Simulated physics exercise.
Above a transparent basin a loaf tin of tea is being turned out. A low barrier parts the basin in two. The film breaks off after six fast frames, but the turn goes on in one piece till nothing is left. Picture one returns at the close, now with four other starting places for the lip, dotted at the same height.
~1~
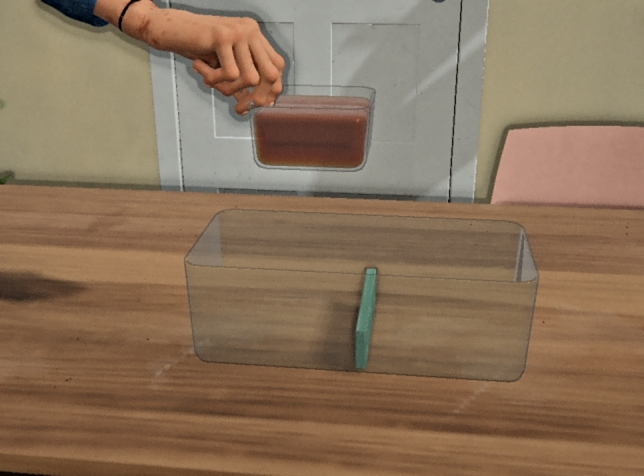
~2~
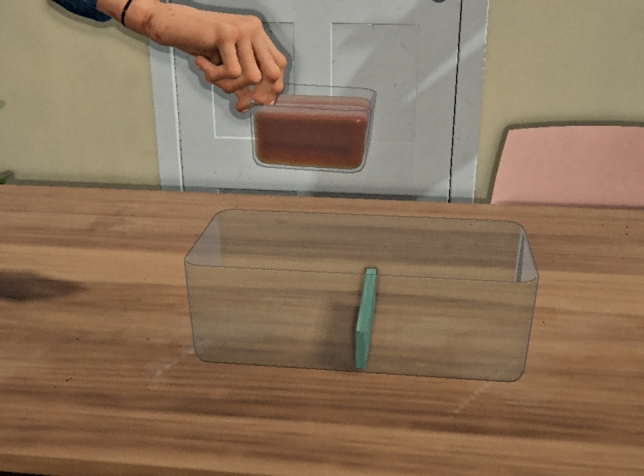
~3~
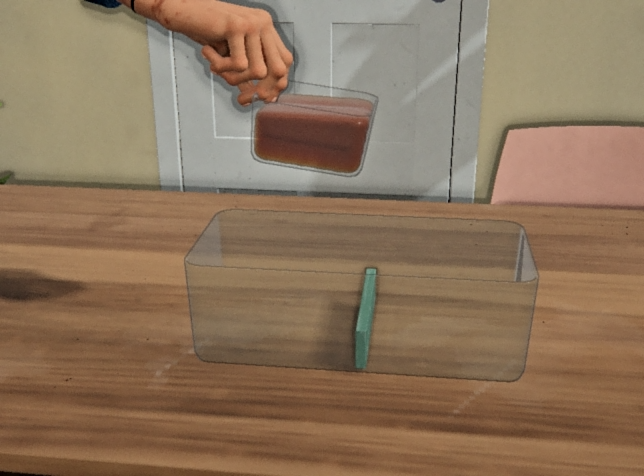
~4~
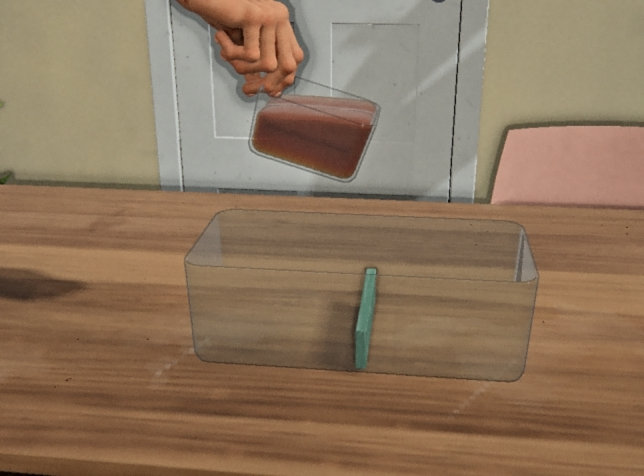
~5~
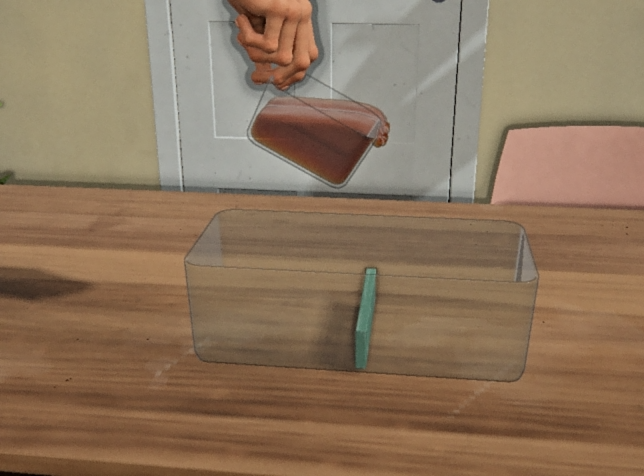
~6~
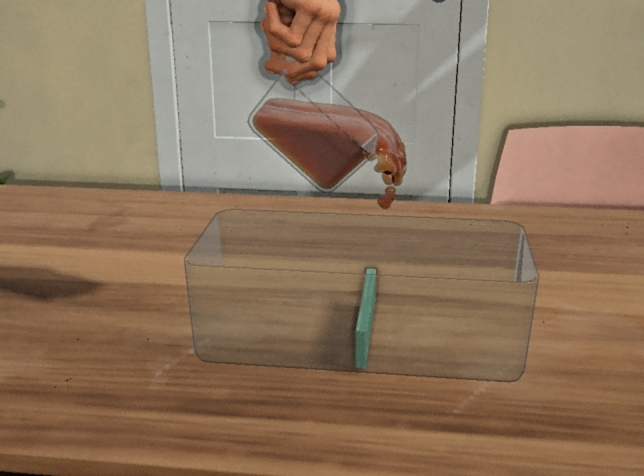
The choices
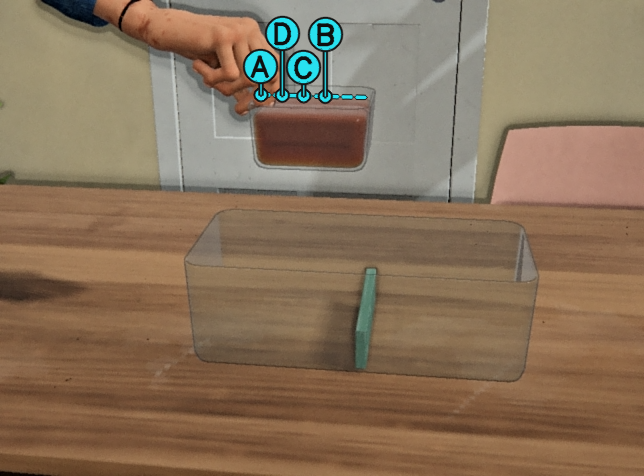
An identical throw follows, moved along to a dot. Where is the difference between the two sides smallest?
Best: C.
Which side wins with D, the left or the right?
More ends on the left.
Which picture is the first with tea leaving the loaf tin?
In picture 5.
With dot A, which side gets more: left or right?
The left one.
On the marked copy, A at (260, 94); B at (325, 96); C at (303, 95); D at (282, 95).
With A, about 96 % ends left of the wall and 4 % right of it.
With B, about 28 % ends left of the wall and 71 % right of it.
With C, about 49 % ends left of the wall and 51 % right of it.
With D, about 85 % ends left of the wall and 12 % right of it.
